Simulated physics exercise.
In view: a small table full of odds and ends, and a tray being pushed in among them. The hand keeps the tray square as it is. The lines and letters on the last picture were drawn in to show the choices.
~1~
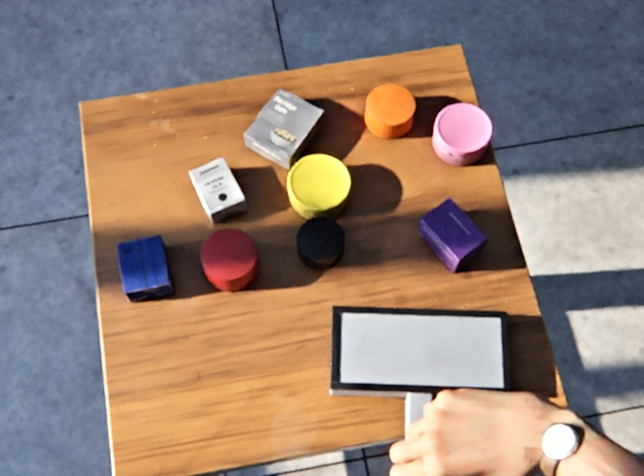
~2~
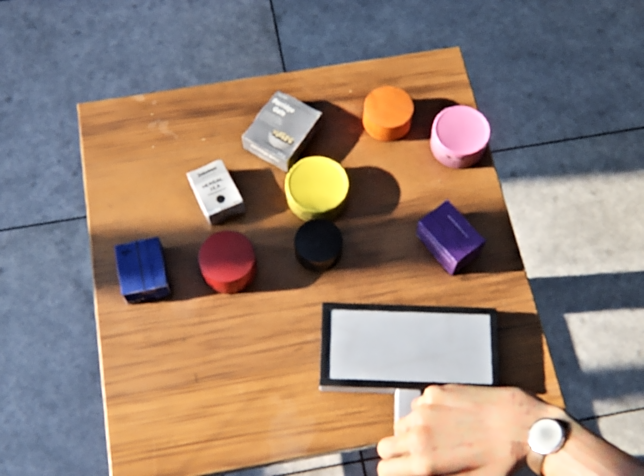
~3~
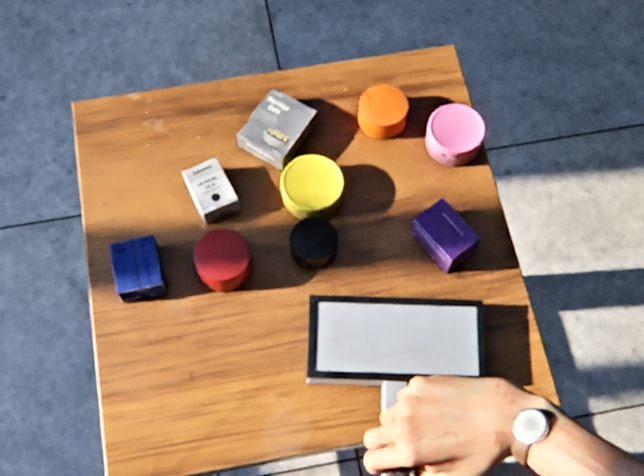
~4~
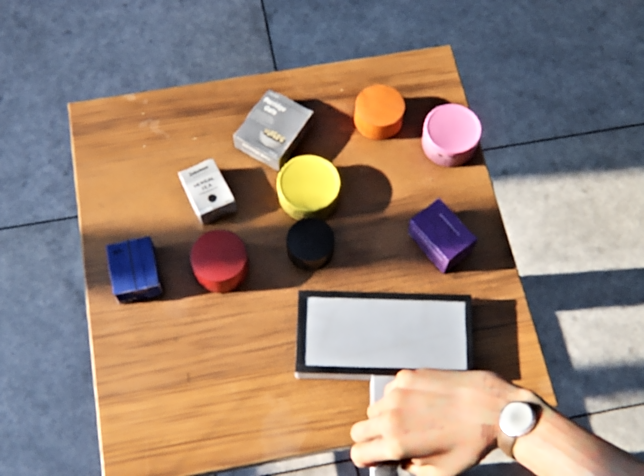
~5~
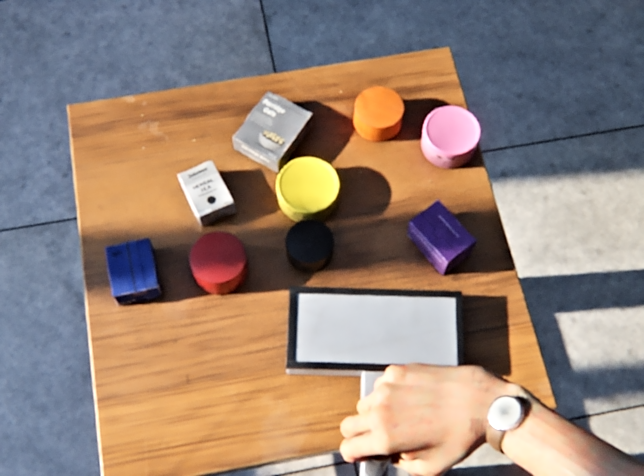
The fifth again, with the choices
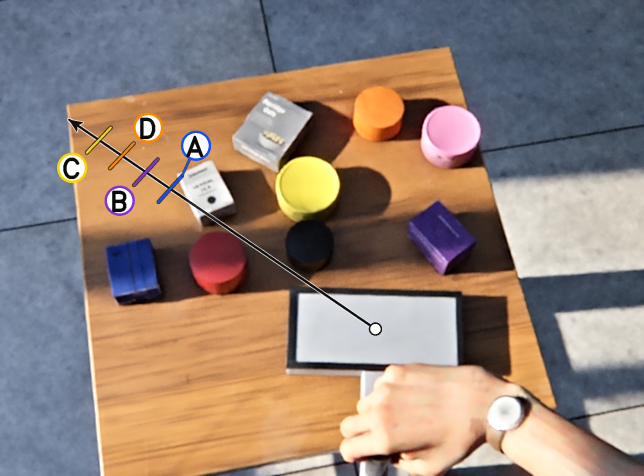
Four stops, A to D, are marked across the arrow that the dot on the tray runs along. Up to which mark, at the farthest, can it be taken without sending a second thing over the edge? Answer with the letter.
It can go as far as B.
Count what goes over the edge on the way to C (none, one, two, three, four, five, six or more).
By then, two.
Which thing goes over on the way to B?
The red tin goes over.
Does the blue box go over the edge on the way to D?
Yes.
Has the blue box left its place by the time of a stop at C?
Yes.
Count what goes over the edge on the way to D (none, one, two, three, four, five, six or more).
In all, two.
On the copy, A at (170, 189); B at (146, 172); C at (99, 140); D at (122, 156); the arrow from (375, 329) to (69, 120); the white dot at (375, 329).
On B. First, tray (289, 274); blue box (129, 273); red tin (177, 254).
Then, tray (208, 219); blue box (102, 281); red tin (96, 223).
Finally, tray (148, 178); red tin over the edge; blue box (92, 283); one fallen.
By contrast, A is within the limit but short; C drops two; D drops two.
